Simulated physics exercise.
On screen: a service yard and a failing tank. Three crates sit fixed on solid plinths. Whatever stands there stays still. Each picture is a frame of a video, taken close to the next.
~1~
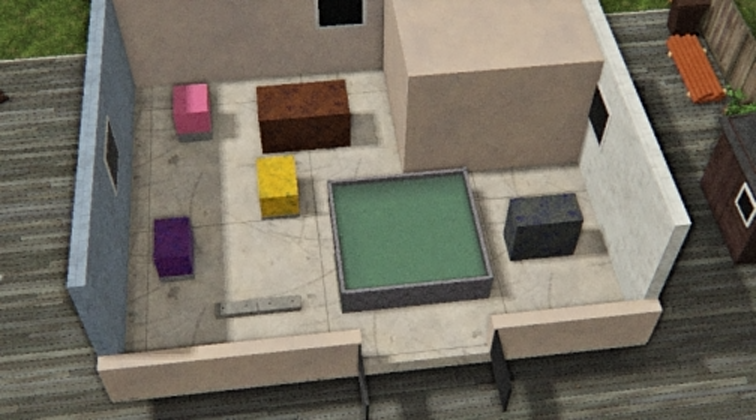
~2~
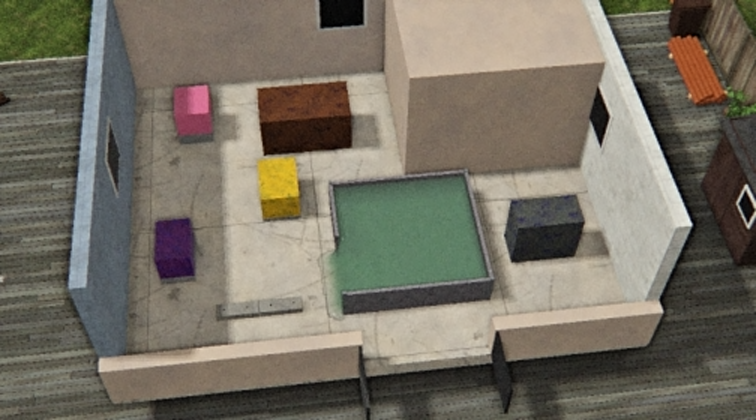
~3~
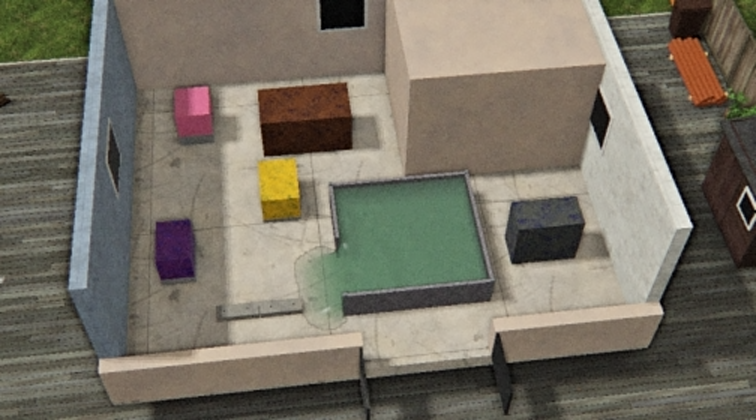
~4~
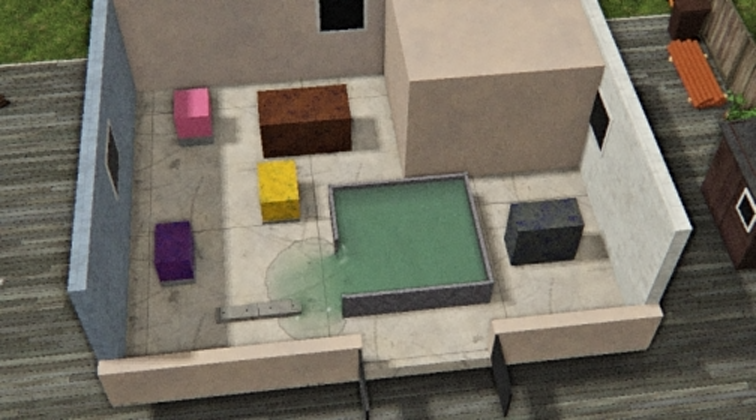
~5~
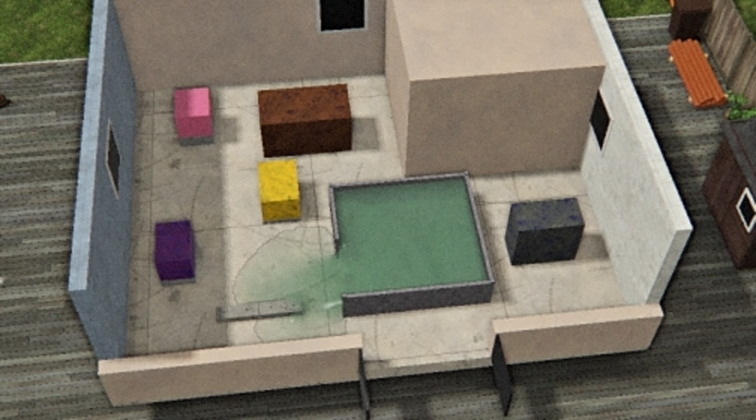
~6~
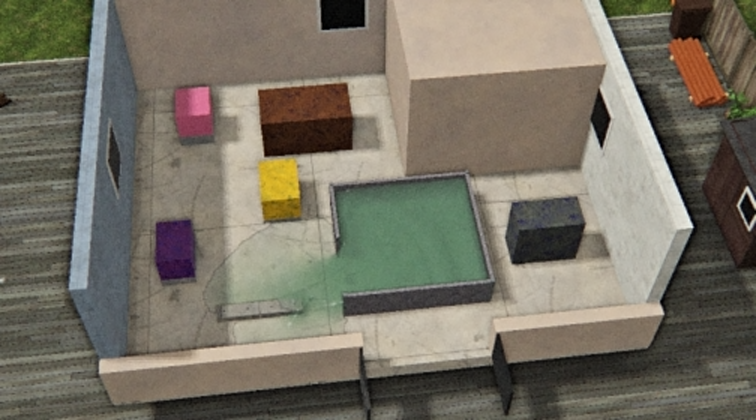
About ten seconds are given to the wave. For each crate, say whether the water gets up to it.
The purple crate will have water on it. The pink crate will have no water on it. The yellow crate will have water on it.
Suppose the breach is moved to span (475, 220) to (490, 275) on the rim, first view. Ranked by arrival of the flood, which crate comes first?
Answer: The yellow crate.
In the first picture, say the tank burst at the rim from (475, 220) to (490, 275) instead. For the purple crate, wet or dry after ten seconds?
One at a time, the purple crate is still clear.
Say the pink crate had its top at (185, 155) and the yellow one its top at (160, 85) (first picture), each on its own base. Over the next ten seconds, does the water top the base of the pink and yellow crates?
Note - pink crate stays out of reach, yellow crate is caught.
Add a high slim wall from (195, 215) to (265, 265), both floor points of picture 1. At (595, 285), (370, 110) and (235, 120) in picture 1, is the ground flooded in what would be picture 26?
Taking the three spots in order: Spared, spared, spared.
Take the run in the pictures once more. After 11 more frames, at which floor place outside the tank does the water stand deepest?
Roughly (127, 361).
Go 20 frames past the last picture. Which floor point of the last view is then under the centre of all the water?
Roughly (308, 267) in the last picture.
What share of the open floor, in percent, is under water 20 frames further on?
I'd say 45 per cent.
A moment on, water covers 20 % of the floor; the purple crate water round its plinth, the pink crate not reached, the yellow crate water round its plinth.
Next, water covers 30 % of the floor; the purple crate water round its plinth, the pink crate not reached, the yellow crate water round its plinth.
Then, water covers 45 % of the floor; the purple crate water round its plinth, the pink crate water round its plinth, the yellow crate water round its plinth.
Later, water covers 60 % of the floor; the purple crate water round its plinth, the pink crate water round its plinth, the yellow crate water round its plinth.
In the end, water covers 85 % of the floor; the purple crate was topped, the pink crate stayed above the water, the yellow crate was topped.
